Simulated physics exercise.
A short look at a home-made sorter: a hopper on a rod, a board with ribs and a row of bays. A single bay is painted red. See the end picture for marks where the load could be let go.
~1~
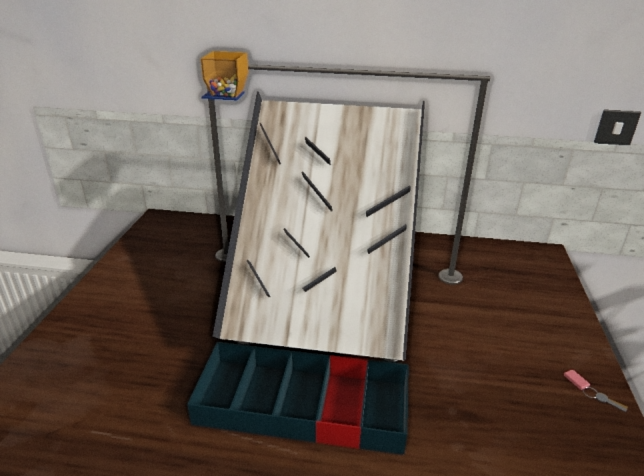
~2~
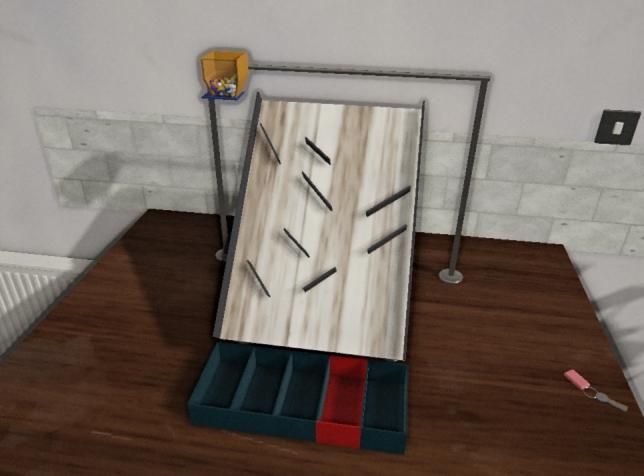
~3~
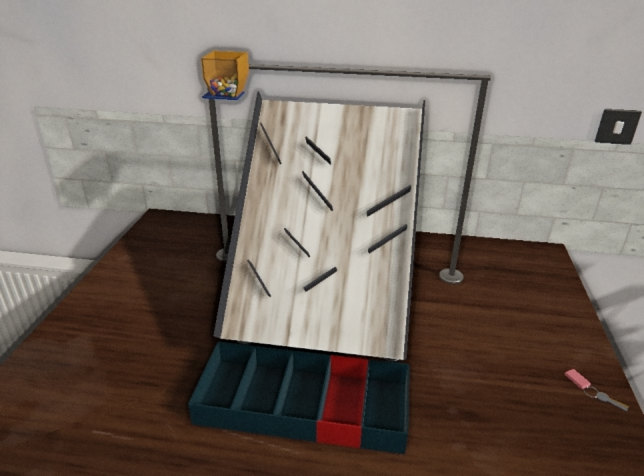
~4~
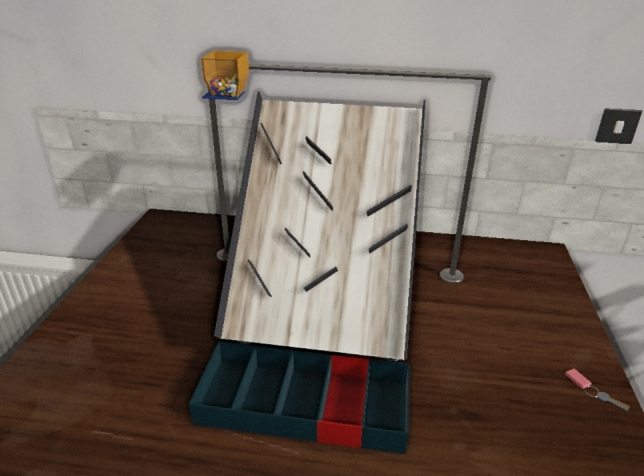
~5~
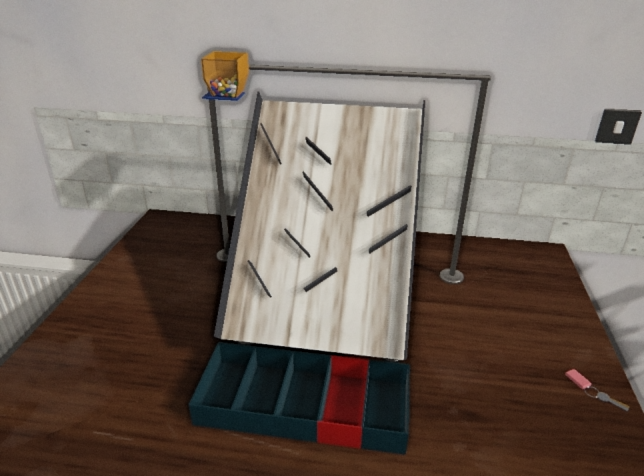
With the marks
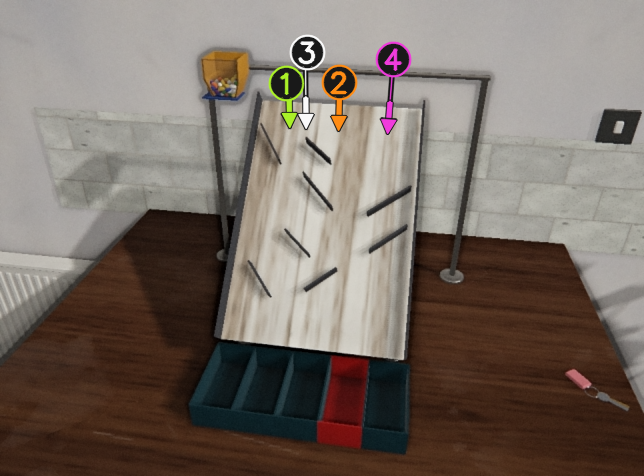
On a dark wooden table against a partly tiled wall, an orange hopper holding small colourful pieces hangs from a rod above a sloped, ribbed board and five bays, one red; nothing visibly moves.
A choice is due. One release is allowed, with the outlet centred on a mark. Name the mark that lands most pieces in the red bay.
2 works best here.
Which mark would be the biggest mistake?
That would be 1.
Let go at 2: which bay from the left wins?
The fourth from the left.
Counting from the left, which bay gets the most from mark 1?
It is the second one.
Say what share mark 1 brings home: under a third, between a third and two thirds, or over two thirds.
It is under a third.
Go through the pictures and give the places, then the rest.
Hopper near (227, 88), jelly beans, door shut, in the first frame.
Ribs (260, 123) to (278, 159), (305, 137) to (329, 159), (302, 172) to (331, 207), in the second frame.
Ribs (367, 212) to (411, 185), (285, 228) to (308, 254), (369, 249) to (407, 225), in the third frame.
Ribs (248, 260) to (269, 294), (304, 289) to (337, 267), in the fourth frame.
Red bay near (339, 433), number 4 of 5 from the left, in the fifth frame.
On the marked copy, mark 1 meets the board at (289, 122); mark 2 meets the board at (338, 125); mark 3 meets the board at (306, 123); mark 4 meets the board at (388, 128).
For mark 1, a small share in the red bay, the bulk in other bays.
For mark 2, the bulk in the red bay, a small share in other bays, a small share outside the box.
For mark 3, close to a quarter in the red bay, close to two thirds in other bays.
For mark 4, close to a quarter in the red bay, close to two thirds in other bays, only a few held on the board.
